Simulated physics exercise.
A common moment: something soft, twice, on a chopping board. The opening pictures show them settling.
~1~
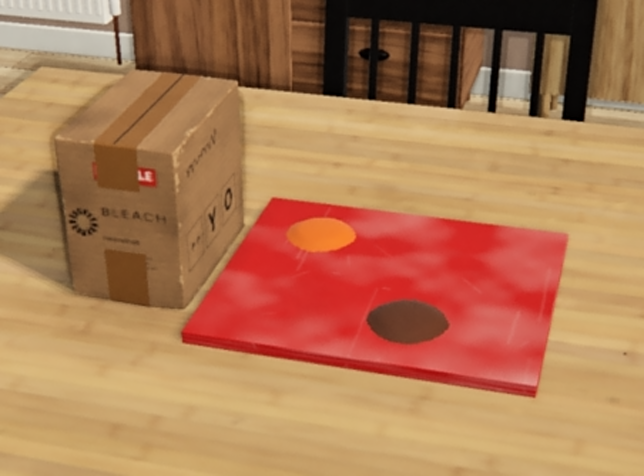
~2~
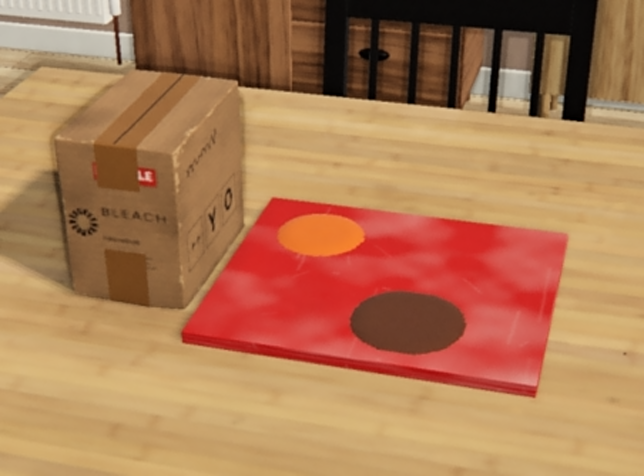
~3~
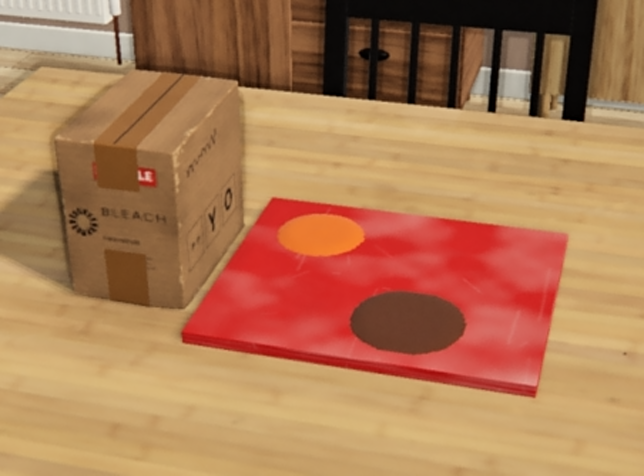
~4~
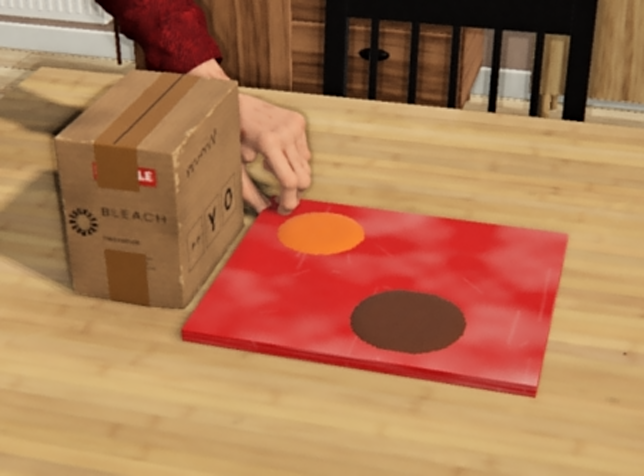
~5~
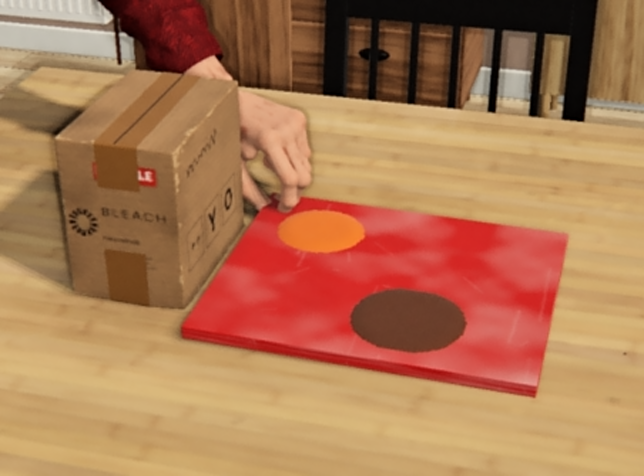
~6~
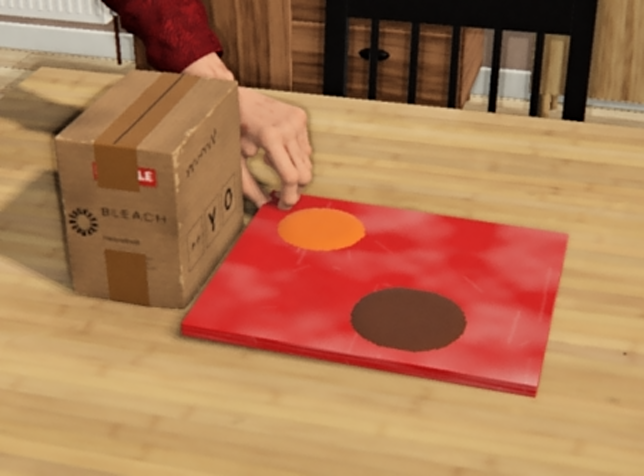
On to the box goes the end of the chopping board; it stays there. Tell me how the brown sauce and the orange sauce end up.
As I see it, brown sauce: Off. Orange sauce: Still on.
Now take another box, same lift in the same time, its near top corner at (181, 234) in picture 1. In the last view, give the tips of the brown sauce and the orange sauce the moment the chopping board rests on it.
Near (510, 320) for the first, near (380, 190) for the second.
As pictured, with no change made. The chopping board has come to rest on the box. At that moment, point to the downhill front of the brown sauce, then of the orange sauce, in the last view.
Roughly (553, 341), roughly (451, 174).
Next, slope about 35°; the brown sauce is dripping off the low end; the orange sauce has crept a little.
After that, the brown sauce is dripping off the low end; the orange sauce has crept down a long way.
Finally, slope about 35°; the brown sauce is dripping off the low end; the orange sauce has crept down a long way.
